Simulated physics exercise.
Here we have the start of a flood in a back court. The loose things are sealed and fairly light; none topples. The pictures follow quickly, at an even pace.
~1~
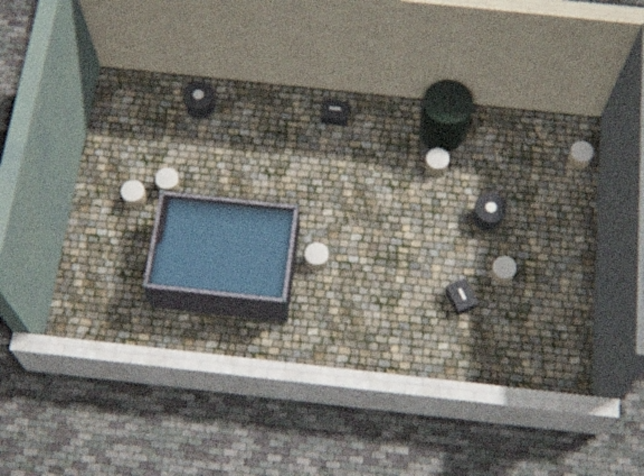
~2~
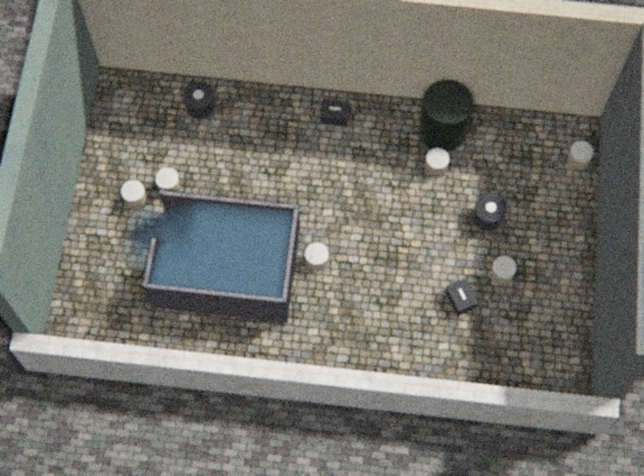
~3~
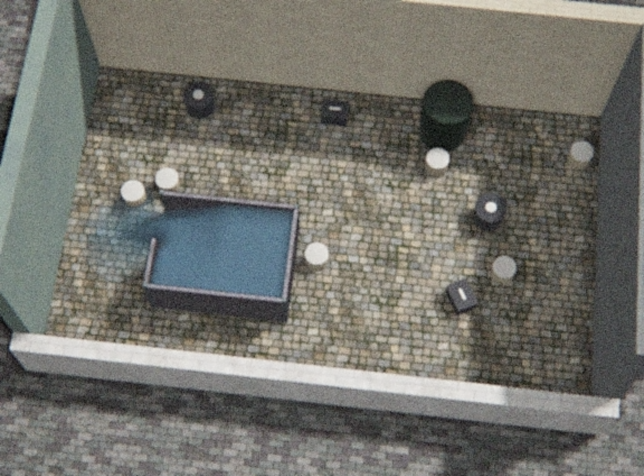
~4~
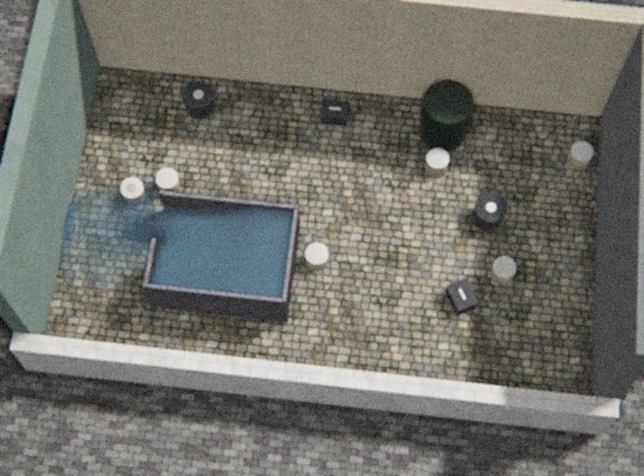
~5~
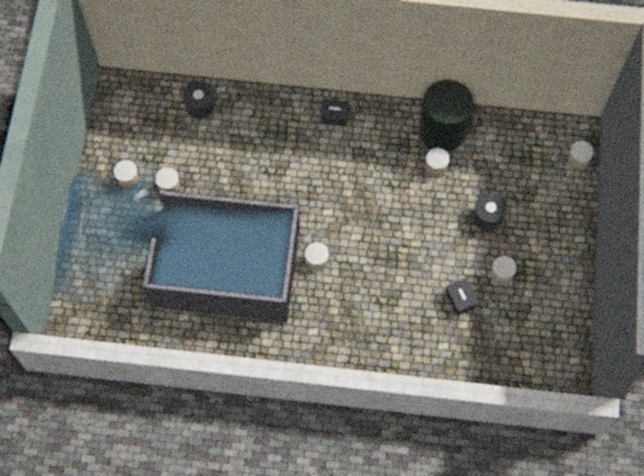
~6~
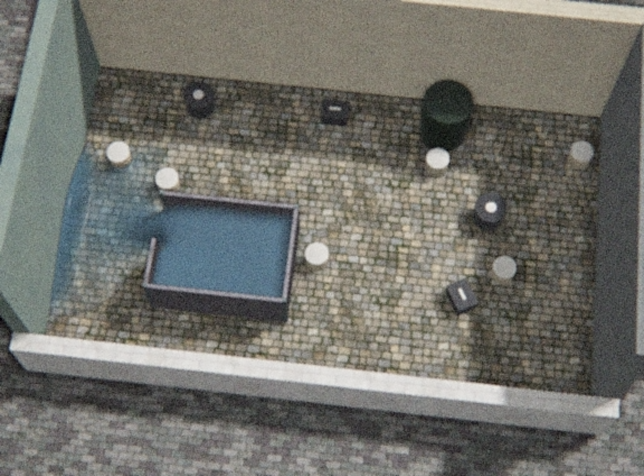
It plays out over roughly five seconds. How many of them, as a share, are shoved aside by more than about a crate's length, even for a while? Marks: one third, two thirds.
That comes to under a third.
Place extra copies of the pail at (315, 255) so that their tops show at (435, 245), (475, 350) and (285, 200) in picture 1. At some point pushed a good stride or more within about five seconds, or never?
In that order: Short of that, that far or more, under that.
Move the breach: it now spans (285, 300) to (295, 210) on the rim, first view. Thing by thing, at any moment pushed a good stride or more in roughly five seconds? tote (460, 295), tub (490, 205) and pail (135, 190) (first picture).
As listed: Moved that far, moved that far, never so far.
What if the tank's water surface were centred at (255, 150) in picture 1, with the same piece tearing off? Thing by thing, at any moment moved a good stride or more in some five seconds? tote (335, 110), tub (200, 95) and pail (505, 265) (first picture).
In turn: Pushed that far, yes, not that far.
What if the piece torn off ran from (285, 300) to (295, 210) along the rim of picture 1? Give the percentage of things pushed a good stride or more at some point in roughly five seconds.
About 60 per cent.
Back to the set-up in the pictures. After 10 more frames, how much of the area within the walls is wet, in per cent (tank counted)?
Near 30 in a hundred.
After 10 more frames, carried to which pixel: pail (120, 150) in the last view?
Near (188, 93).
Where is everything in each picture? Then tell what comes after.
The first picture shows a pail at (133, 191) rests on the ground; a tote at (462, 294), on the bottom; 0 of 10 have shifted.
The second picture shows a pail at (133, 191) rests on the ground; a tote at (462, 294), on the bottom; 0 of 10 have shifted.
The third picture shows a pail at (133, 191), on the bottom; a tote at (462, 294) rests on the ground; 0 of 10 have shifted.
The fourth picture shows a pail at (132, 188) rests on the ground, close to its start; a tote at (462, 294), on the bottom; 1 of 10 have shifted.
The fifth picture shows a pail at (125, 171), on the bottom, a stride from its start; a tote at (462, 294), on the bottom; 1 of 10 have shifted.
The sixth picture shows a pail at (118, 152), on the bottom, a stride from its start; a tote at (462, 294) rests on the ground; 1 of 10 have shifted.
A moment on, 1 of 10 are well off their spots; 0 afloat.
Next, 1 of 10 are well off their spots; 0 afloat.
Later, 2 of 10 are well off their spots; 0 afloat.
In the end, 3 of 10 are well off their spots, and 3 have been at some point; 0 afloat.
